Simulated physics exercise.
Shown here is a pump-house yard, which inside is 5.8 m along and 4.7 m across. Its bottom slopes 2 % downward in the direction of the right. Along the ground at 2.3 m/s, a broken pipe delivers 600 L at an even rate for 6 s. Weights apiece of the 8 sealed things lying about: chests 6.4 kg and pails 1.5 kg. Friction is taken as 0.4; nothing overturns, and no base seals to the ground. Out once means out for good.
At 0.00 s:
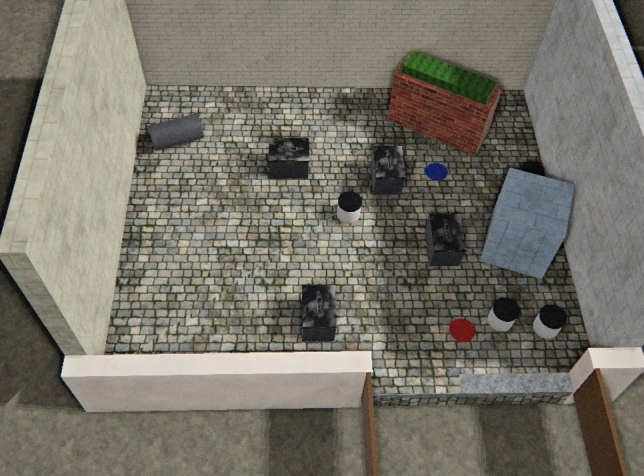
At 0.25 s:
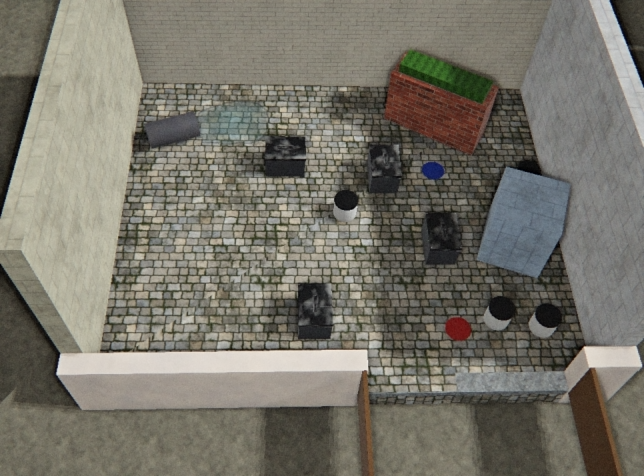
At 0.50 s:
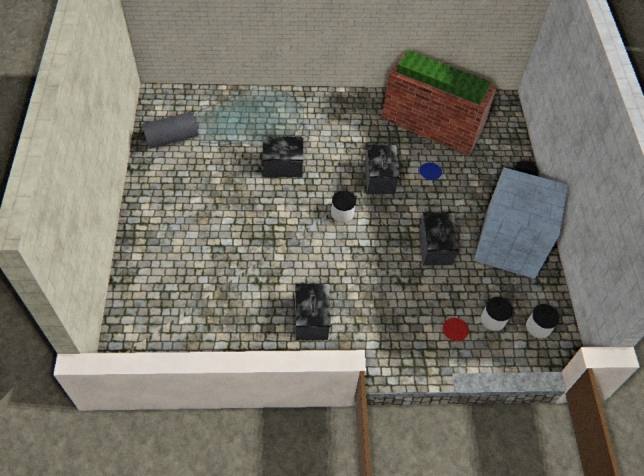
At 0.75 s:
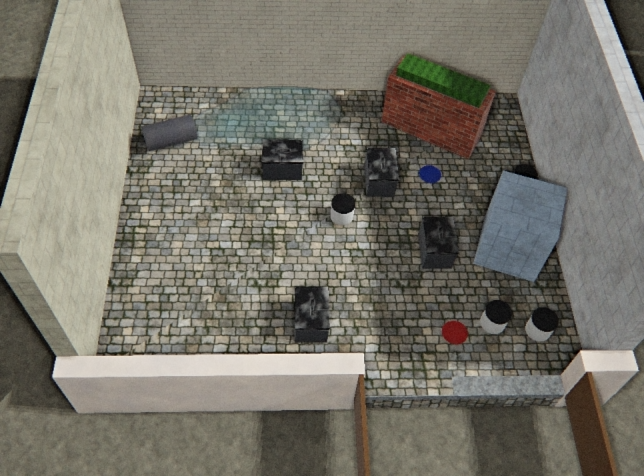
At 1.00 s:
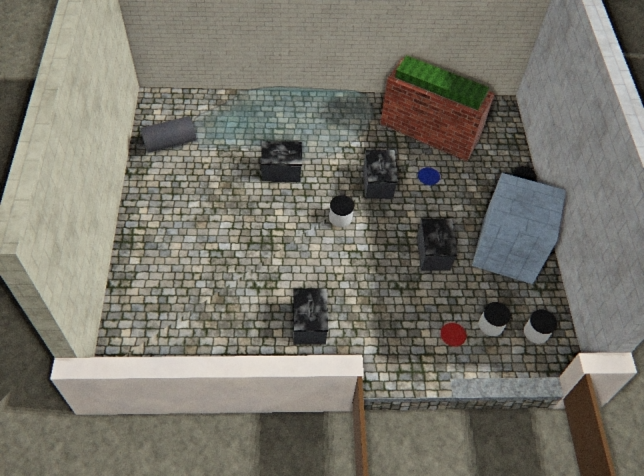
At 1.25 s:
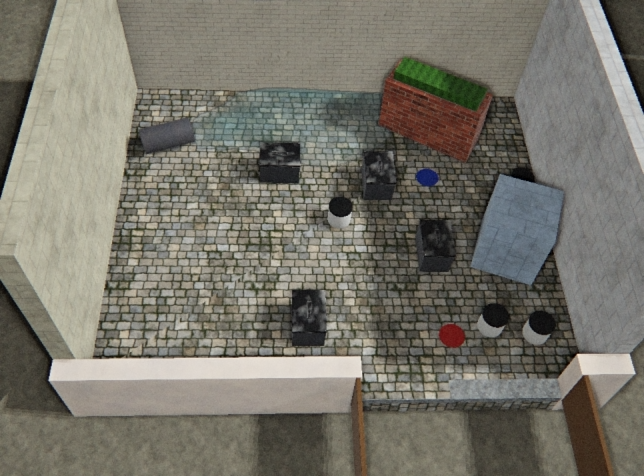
Water spread in a thin, pale sheet from the broken pipe at the upper left, moving right along the back wall toward the brick planter, while the dark chests and white pails stayed put.
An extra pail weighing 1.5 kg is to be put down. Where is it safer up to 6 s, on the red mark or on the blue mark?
On the red mark.
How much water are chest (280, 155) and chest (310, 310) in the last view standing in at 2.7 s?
Depths: Near 0 cm, then near 0 cm.
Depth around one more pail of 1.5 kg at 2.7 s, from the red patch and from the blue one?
Around 0 cm for the first start, around 2 cm for the second.
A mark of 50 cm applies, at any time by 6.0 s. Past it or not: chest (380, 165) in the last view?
Answer: Exceeds it.
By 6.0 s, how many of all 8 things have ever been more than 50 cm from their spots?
2 of them.
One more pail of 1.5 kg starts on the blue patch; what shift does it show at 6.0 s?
About 150 cm.
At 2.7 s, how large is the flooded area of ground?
About 6.5 m2.
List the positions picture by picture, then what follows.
A chest at (388, 161) rests on the ground; a chest at (447, 232) rests on the ground; the red patch at (462, 330); the blue patch at (437, 172); water covers 0.0 m2; 0 of 8 have shifted, in the first picture.
A chest at (385, 160) rests on the ground; a chest at (443, 230), on the bottom; the red patch at (458, 329); the blue patch at (433, 171); water covers 0.7 m2; 0 of 8 have shifted, in the second picture.
A chest at (383, 160), on the bottom; a chest at (441, 231), on the bottom; the red patch at (456, 329); the blue patch at (431, 171); water covers 1.3 m2; 0 of 8 have shifted, in the third picture.
A chest at (382, 163), on the bottom; a chest at (440, 234) rests on the ground; the red patch at (455, 333); the blue patch at (430, 174); water covers 2.0 m2; 0 of 8 have shifted, in the fourth picture.
A chest at (381, 165) rests on the ground; a chest at (439, 236), on the bottom; the red patch at (453, 335); the blue patch at (429, 176); 2.7 m2 under water; 0 of 8 have shifted, in the fifth picture.
A chest at (379, 167), on the bottom; a chest at (437, 237), on the bottom; the red patch at (452, 336); the blue patch at (427, 178); 3.3 m2 under water; 0 of 8 have shifted, in the sixth picture.
After 1.8 s on red it would be 0 cm off in 0 cm of water; on blue it would be 0 cm off in 0 cm of water.
After 2.7 s on red it would be 0 cm off in 0 cm of water; on blue it would be 13 cm off in 2 cm of water.
After 4.2 s on red it would be 0 cm off in 0 cm of water; on blue it would be 110 cm off in 2 cm of water.
After 6.0 s on red it would be 0 cm off in 0 cm of water; on blue it would be 151 cm off in 3 cm of water.
